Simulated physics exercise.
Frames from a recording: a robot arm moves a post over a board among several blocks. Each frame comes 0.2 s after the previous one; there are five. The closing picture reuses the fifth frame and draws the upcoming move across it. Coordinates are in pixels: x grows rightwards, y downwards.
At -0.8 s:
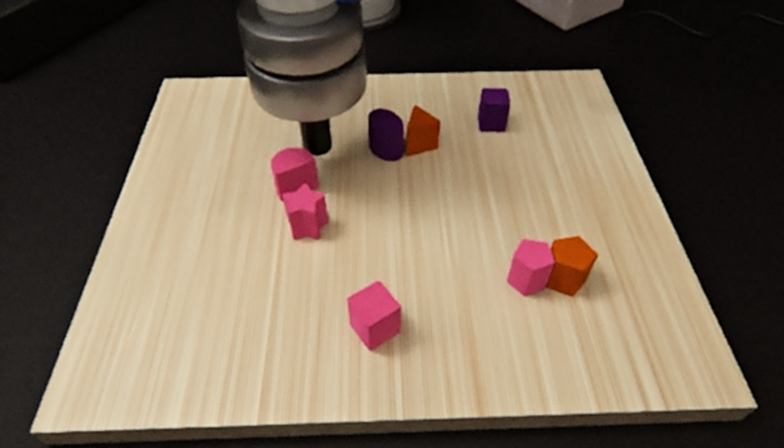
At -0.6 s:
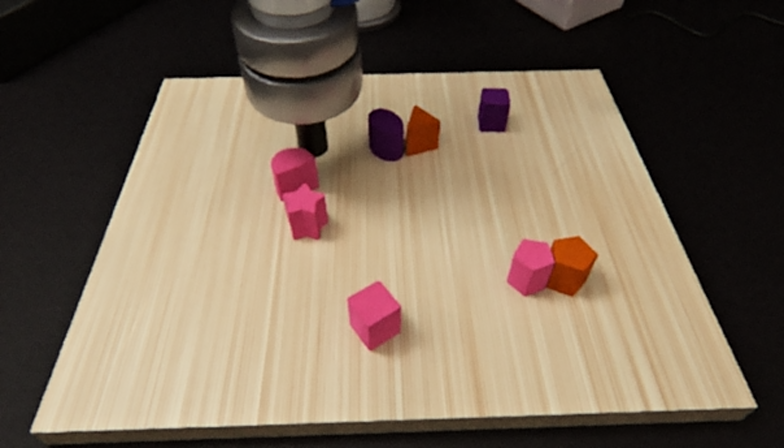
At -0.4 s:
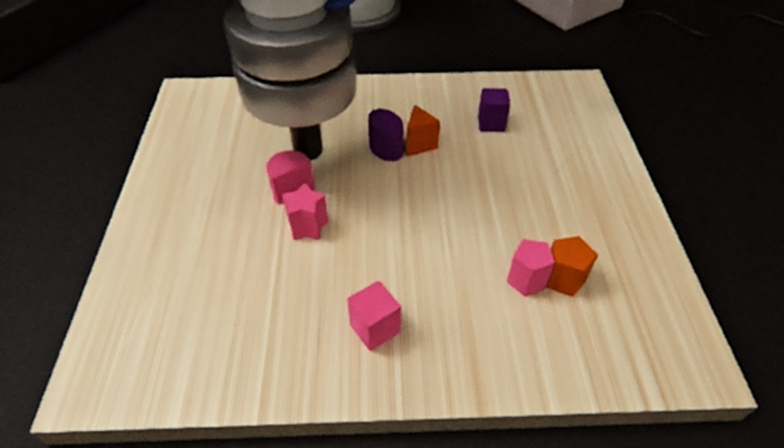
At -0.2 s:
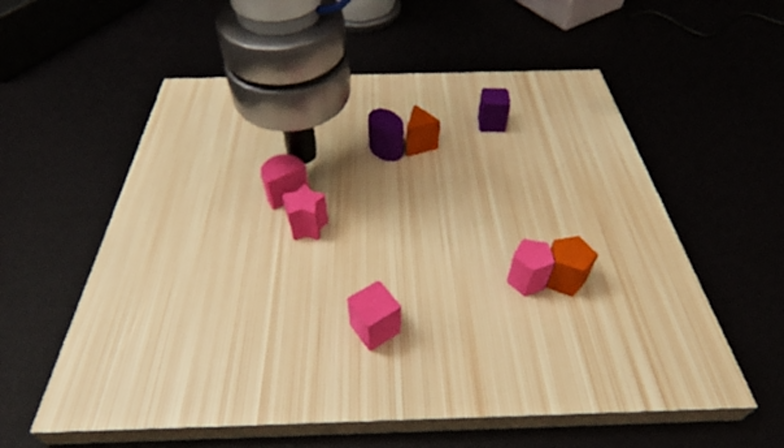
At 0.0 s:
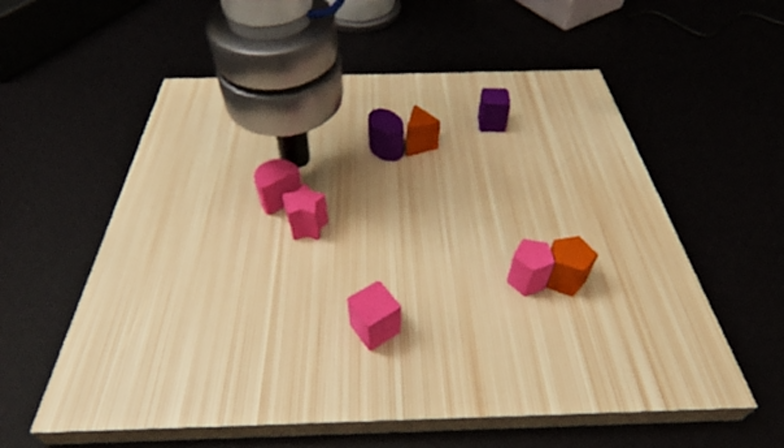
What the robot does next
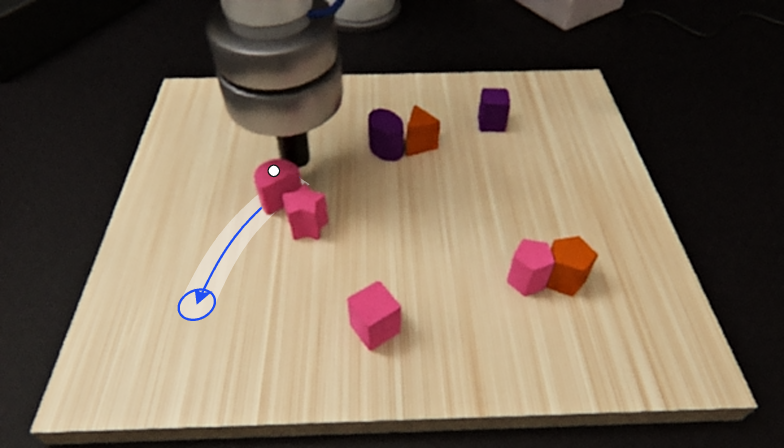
At first, a robot arm holds a dark post just above a pink half-round block and a pink star block on a wooden board. The post moves slightly left and toward the viewer, pushing the half-round block a short way down and left, while the star and other blocks stay still.
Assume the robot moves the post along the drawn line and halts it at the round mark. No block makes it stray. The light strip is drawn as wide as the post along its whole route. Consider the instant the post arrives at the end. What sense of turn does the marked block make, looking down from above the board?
Spin direction: Clockwise.
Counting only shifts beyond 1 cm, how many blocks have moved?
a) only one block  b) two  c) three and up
I'll go with a - only one block.
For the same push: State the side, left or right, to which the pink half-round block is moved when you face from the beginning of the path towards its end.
It shifts rightward.
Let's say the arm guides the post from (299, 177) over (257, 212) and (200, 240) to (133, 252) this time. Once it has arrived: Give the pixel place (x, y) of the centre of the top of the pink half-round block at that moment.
Most likely (178, 246).
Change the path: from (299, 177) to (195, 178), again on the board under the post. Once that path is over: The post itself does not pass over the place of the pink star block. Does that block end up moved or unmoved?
The block in question stays where it was by the end.
The drawn path runs from (299, 177) over (259, 210) and (224, 253) to (197, 304); the dot is on the pink half-round block.
What follows on the original path. One third of the way, post at (254, 193); pink half-round block at (230, 208).
Two thirds of the way, post at (217, 236); pink half-round block at (186, 253).
At the end, post at (189, 288); pink half-round block at (144, 297), turned 50° clockwise; pink star block not moved.
